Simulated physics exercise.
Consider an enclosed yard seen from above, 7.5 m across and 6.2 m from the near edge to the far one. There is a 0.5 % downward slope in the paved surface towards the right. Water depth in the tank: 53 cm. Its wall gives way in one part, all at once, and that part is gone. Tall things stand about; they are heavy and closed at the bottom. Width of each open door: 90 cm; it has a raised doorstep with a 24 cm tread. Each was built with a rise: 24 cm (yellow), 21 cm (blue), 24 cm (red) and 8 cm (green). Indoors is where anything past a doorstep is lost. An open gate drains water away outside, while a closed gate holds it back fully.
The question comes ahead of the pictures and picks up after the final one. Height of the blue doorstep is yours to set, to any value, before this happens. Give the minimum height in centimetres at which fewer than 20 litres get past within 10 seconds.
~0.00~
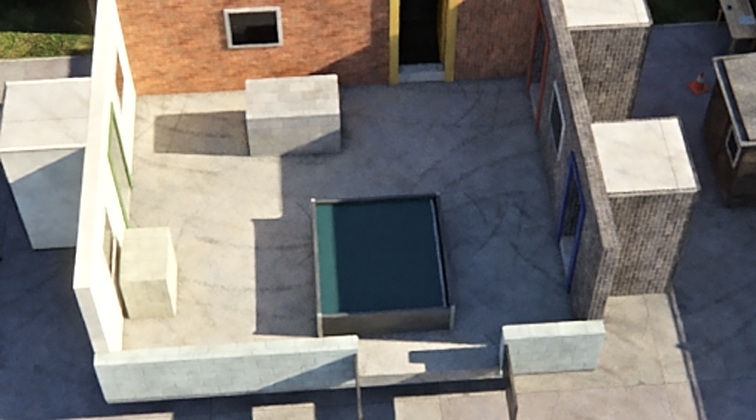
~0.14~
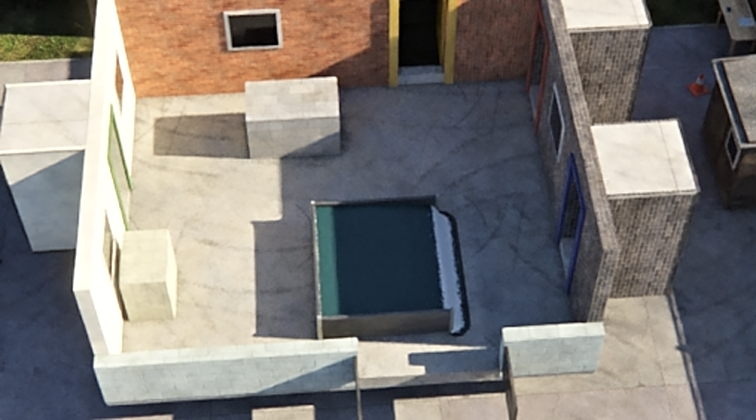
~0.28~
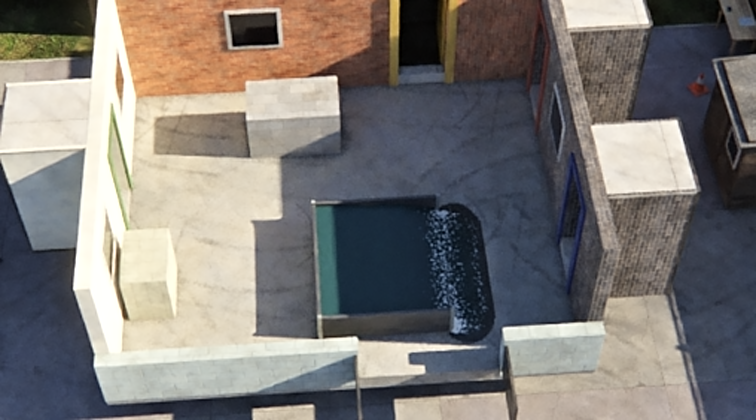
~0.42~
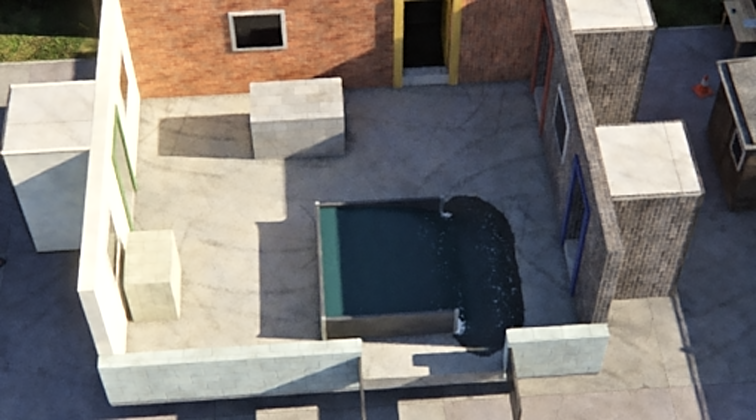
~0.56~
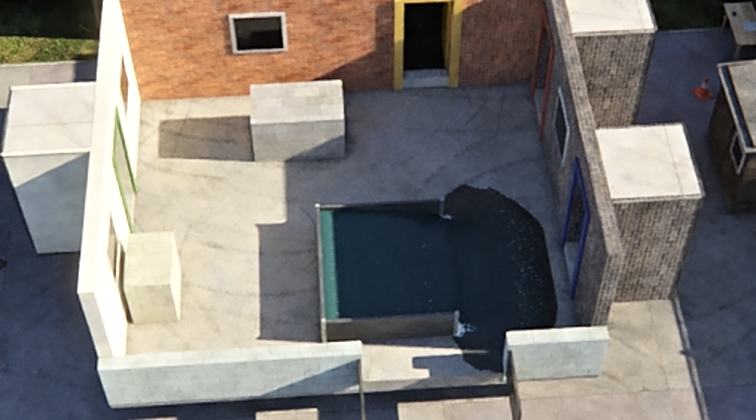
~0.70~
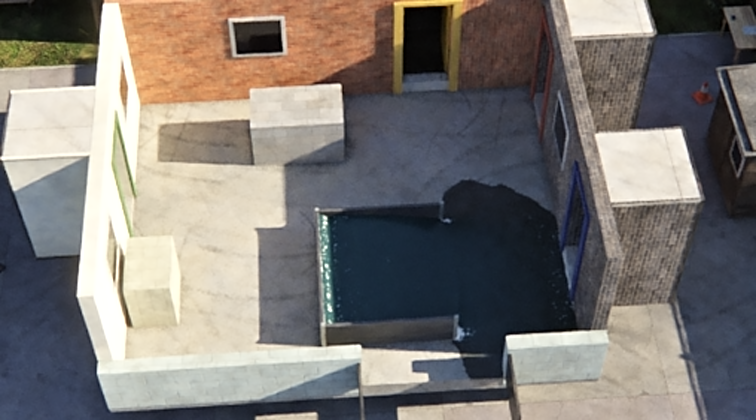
32 cm.
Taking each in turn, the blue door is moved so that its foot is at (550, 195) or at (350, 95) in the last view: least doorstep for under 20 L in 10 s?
18 and 6.0 cm.
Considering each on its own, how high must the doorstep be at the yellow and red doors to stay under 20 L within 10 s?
You'd want about 9.5 centimetres at yellow and about 12.0 centimetres at red.
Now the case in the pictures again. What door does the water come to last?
The green one.
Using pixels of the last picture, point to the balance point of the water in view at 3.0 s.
(483, 261), roughly.
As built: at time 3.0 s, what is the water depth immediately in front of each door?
Centimetres: Yellow = 1, blue = 29, red = 8, green = 0.
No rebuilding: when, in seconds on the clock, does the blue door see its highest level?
Around 1.4 s, give or take.
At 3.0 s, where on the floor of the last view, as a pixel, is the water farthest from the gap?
The farthest wet point sits near (526, 88) in the last view.
After 1.4 s water covers 20 % of the floor; 38 cm at the blue door, 31 litres in over its 21 cm doorstep.
After 3.0 s water covers 30 % of the floor, deepest (30 cm) near (576, 350); 29 cm at the blue door, 142 litres in over its 21 cm doorstep.
After 10.0 s water covers 80 % of the floor, deepest (10 cm) near (149, 114); 5 cm at the blue door, 158 litres in over its 21 cm doorstep.
At the blue door as built, the water arrived by 0.7 s and peaked near 38 cm at 1.4 s.
With a doorstep of 27.5 cm, 60 litres would have come in within the 10 s; with 37 cm, 2 litres. So under 20 litres takes about 32 cm.
